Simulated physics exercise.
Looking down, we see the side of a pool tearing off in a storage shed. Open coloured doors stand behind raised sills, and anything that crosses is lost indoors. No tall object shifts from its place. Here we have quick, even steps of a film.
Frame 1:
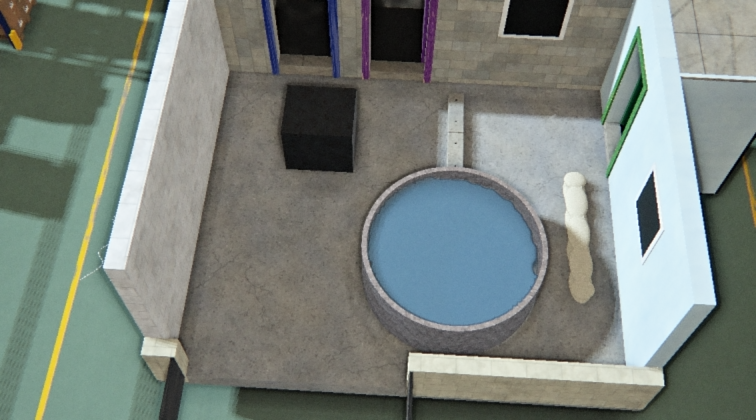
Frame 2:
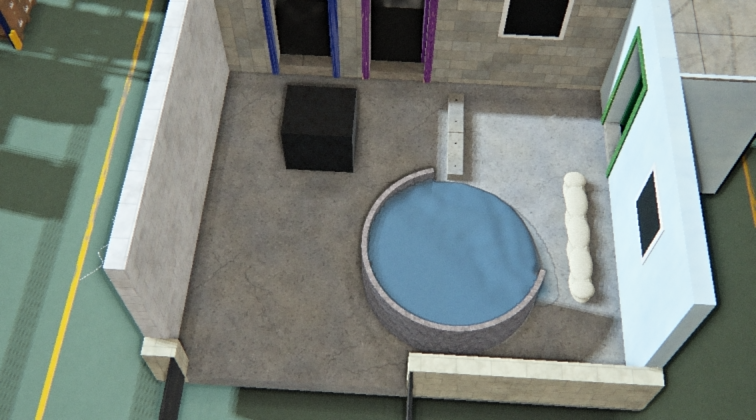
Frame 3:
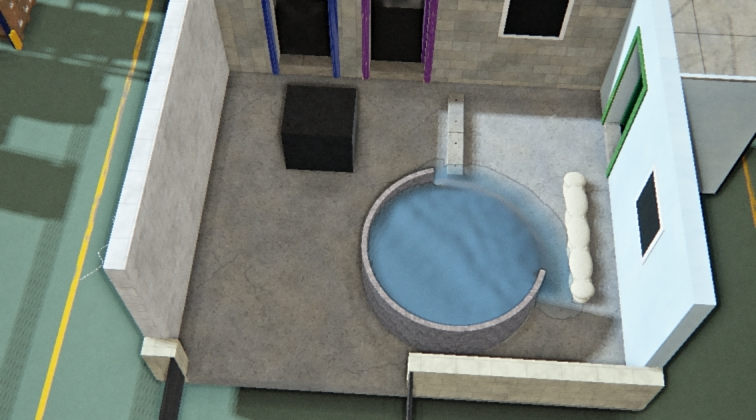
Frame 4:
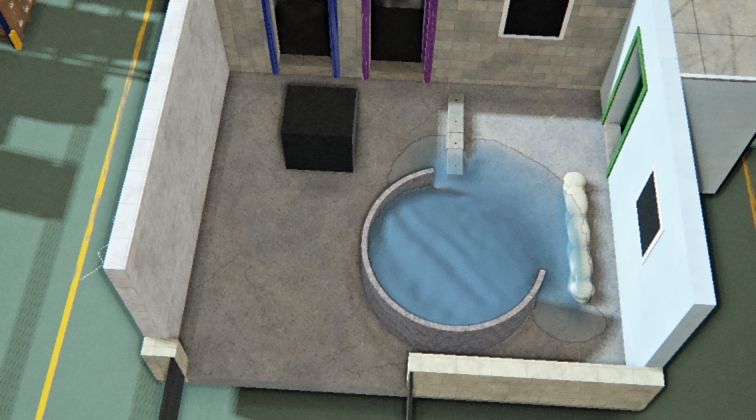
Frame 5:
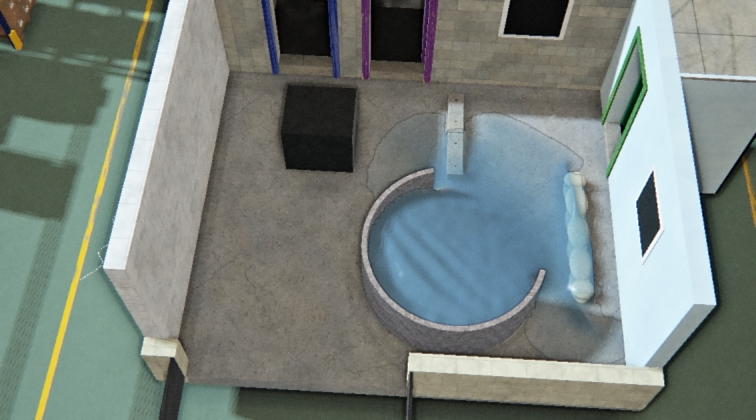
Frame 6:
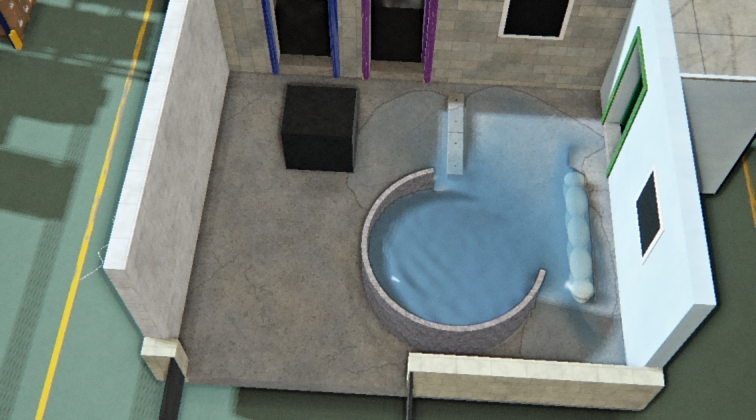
A round pool of blue water lost part of its wall on the upper right, and water poured out across the floor, washing around a narrow block and over a lumpy white barrier.
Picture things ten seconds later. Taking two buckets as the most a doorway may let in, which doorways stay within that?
In order: The purple door ends up at or below the line; the blue door ends up at or below the line; the green door ends up above the line.
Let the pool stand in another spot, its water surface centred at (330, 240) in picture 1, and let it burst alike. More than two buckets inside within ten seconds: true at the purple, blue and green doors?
So here's how it goes: Purple clears the threshold, blue comes up short, and green clears the threshold.
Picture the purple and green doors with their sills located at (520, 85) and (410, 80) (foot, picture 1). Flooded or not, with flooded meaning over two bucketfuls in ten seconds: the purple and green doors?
Well, the purple door overshoots while the green door overshoots.
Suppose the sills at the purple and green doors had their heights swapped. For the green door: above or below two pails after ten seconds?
After the swap, the green door overshoots.
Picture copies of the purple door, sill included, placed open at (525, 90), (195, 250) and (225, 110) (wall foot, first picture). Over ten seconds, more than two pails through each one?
Above, below, above.
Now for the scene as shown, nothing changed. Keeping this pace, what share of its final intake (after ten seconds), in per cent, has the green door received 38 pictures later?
About 95 %.
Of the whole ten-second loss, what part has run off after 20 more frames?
Log: Around 30 %, estimated.
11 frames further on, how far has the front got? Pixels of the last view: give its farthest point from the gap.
My best guess is about (230, 73).
A moment on, water covers 50 % of the floor; the purple door wet at the sill, nothing in, the blue door wet at the sill, nothing in, the green door under two buckets in.
Next, water covers 55 % of the floor; the purple door wet at the sill, nothing in, the blue door wet at the sill, nothing in, the green door over two buckets in.
Then, water covers 70 % of the floor; the purple door wet at the sill, nothing in, the blue door wet at the sill, nothing in, the green door far over two buckets in.
Later, water covers 95 % of the floor; the purple door wet at the sill, nothing in, the blue door wet at the sill, nothing in, the green door far over two buckets in.
In the end, water covers 95 % of the floor; the purple door wet at the sill, nothing in, the blue door wet at the sill, nothing in, the green door far over two buckets in.
